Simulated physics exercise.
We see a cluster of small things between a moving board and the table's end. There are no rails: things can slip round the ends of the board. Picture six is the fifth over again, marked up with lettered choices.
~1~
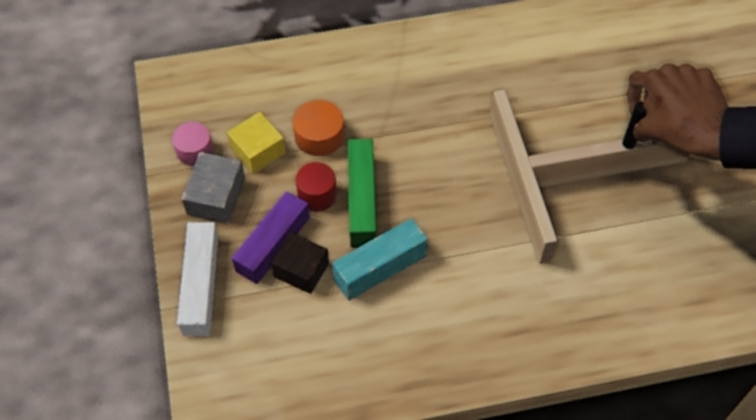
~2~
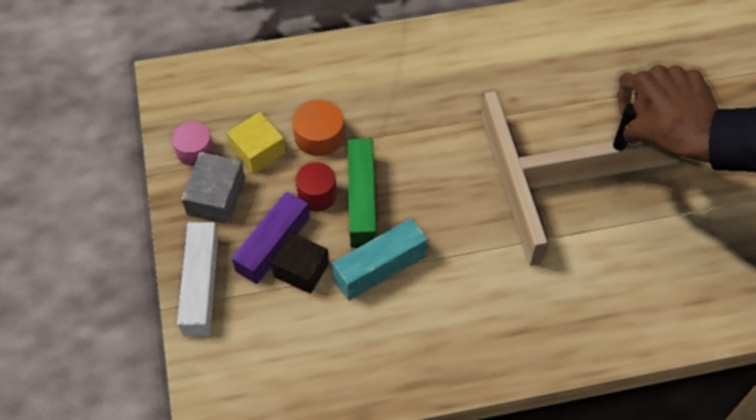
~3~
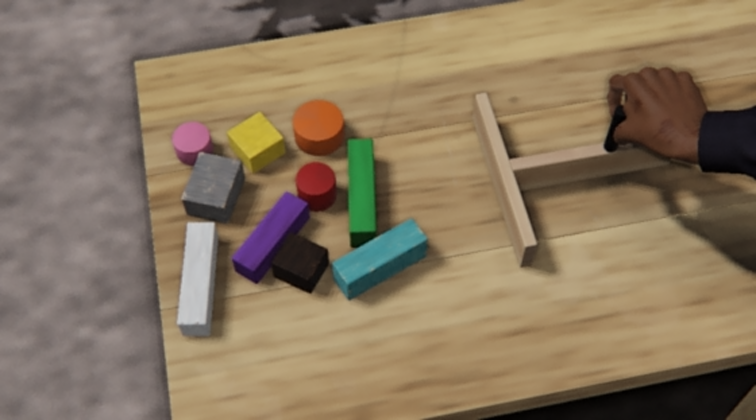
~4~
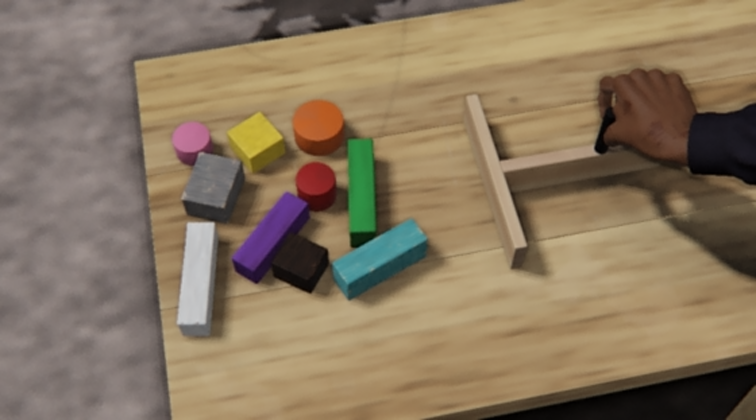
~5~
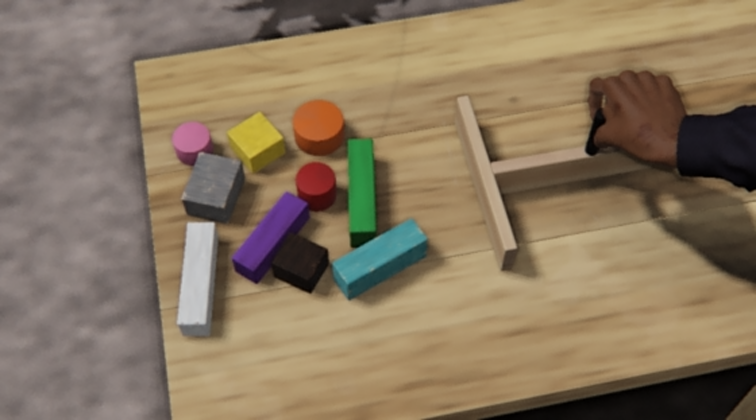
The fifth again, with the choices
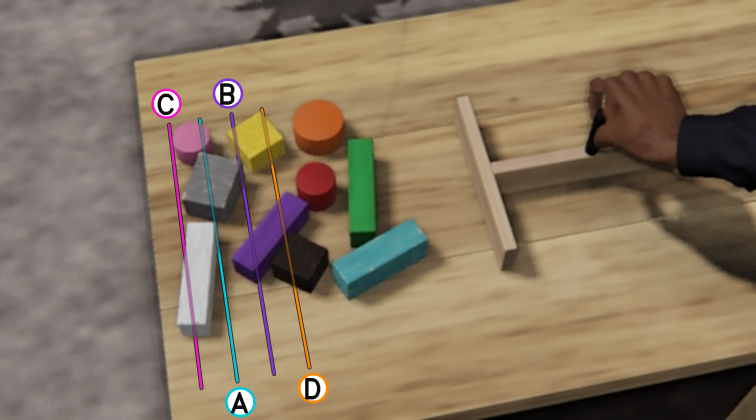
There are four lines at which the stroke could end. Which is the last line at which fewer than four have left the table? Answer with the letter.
A.
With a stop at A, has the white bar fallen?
Yes.
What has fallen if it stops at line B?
It is the white bar.
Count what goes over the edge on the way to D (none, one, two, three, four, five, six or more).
By then, none.
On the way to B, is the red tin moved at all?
Yes.
On the marked copy, A at (217, 240); B at (251, 234); C at (184, 246); D at (284, 228).
With A. Early on, board (391, 186); turquoise bar (352, 271); white bar (199, 278).
Further on, board (294, 203); white bar (178, 279); grey block (196, 188).
At the end, board (217, 216); grey block over the edge; white bar over the edge; three fallen.
As for the rest, B is within the limit but short; C drops five; D is within the limit but short.
